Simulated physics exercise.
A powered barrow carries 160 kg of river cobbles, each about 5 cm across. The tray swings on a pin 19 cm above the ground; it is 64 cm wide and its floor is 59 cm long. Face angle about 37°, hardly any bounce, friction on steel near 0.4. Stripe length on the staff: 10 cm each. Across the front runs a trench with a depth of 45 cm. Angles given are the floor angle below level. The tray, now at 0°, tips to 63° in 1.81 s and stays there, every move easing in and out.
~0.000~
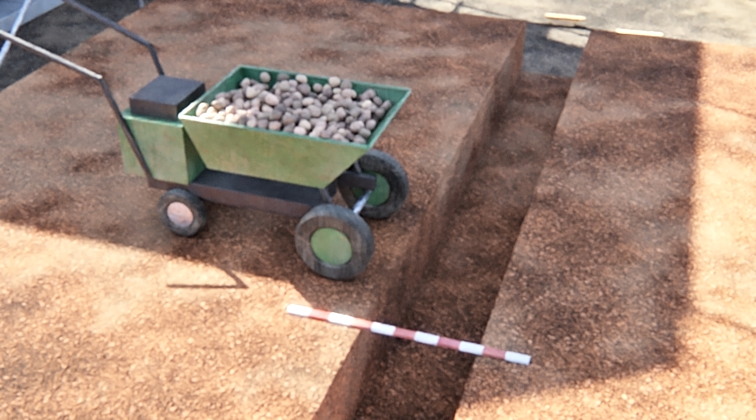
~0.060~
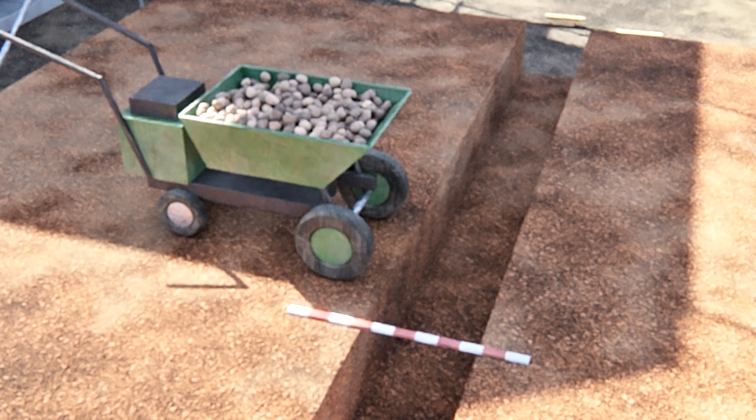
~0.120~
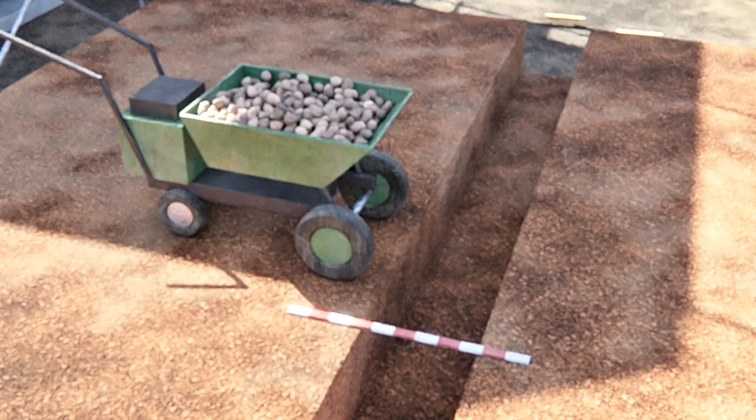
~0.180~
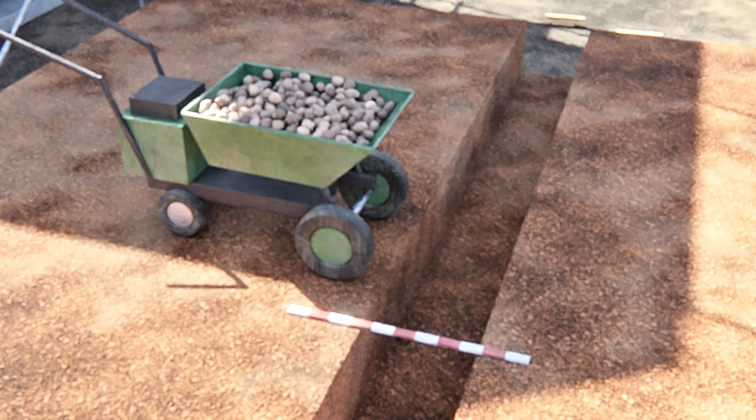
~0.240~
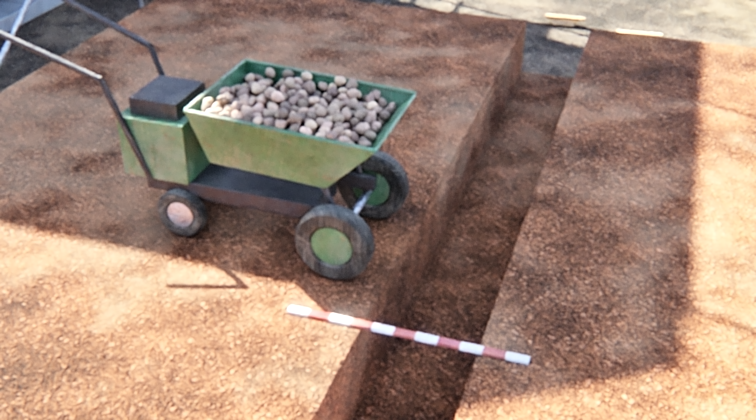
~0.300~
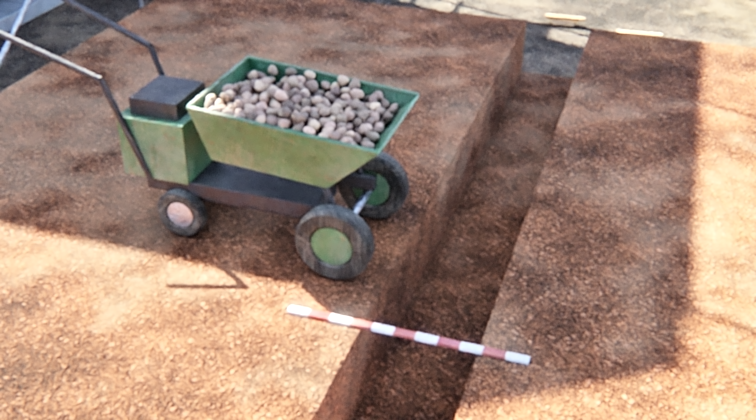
A green barrow heaped with round stones stood beside a trench in reddish-brown ground, a red-and-white staff lying nearby, and its tray slowly began tilting slightly while the wheels stayed still.
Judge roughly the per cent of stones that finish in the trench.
An estimated 66 per cent finish in the trench.
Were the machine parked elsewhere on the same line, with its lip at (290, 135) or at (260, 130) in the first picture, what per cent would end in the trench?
Around 100 and then 85 percent.
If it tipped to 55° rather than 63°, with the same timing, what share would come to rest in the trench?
In that case some 55 per cent.
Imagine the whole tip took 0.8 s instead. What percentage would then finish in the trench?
Close to 50 percent, then.
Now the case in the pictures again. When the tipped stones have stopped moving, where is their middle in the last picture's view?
Their middle ends up near (486, 322).
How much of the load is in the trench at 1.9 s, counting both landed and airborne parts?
About 25%.
After 1.4 s the floor is at 53°; 99 % in the tray, 1 % in the trench; the foremost stones are at (473, 203).
After 1.9 s the floor is at 63°; 53 % in the tray, 24 % in the trench, 23 % past the trench; the foremost stones are at (578, 288).
After 2.3 s the floor is at 63°; 31 % in the tray, 35 % in the trench, 34 % past the trench; the foremost stones are at (653, 302).
After 4.2 s the floor is at 63°; 0 % in the tray, 66 % in the trench, 34 % past the trench; the foremost stones are at (691, 312).
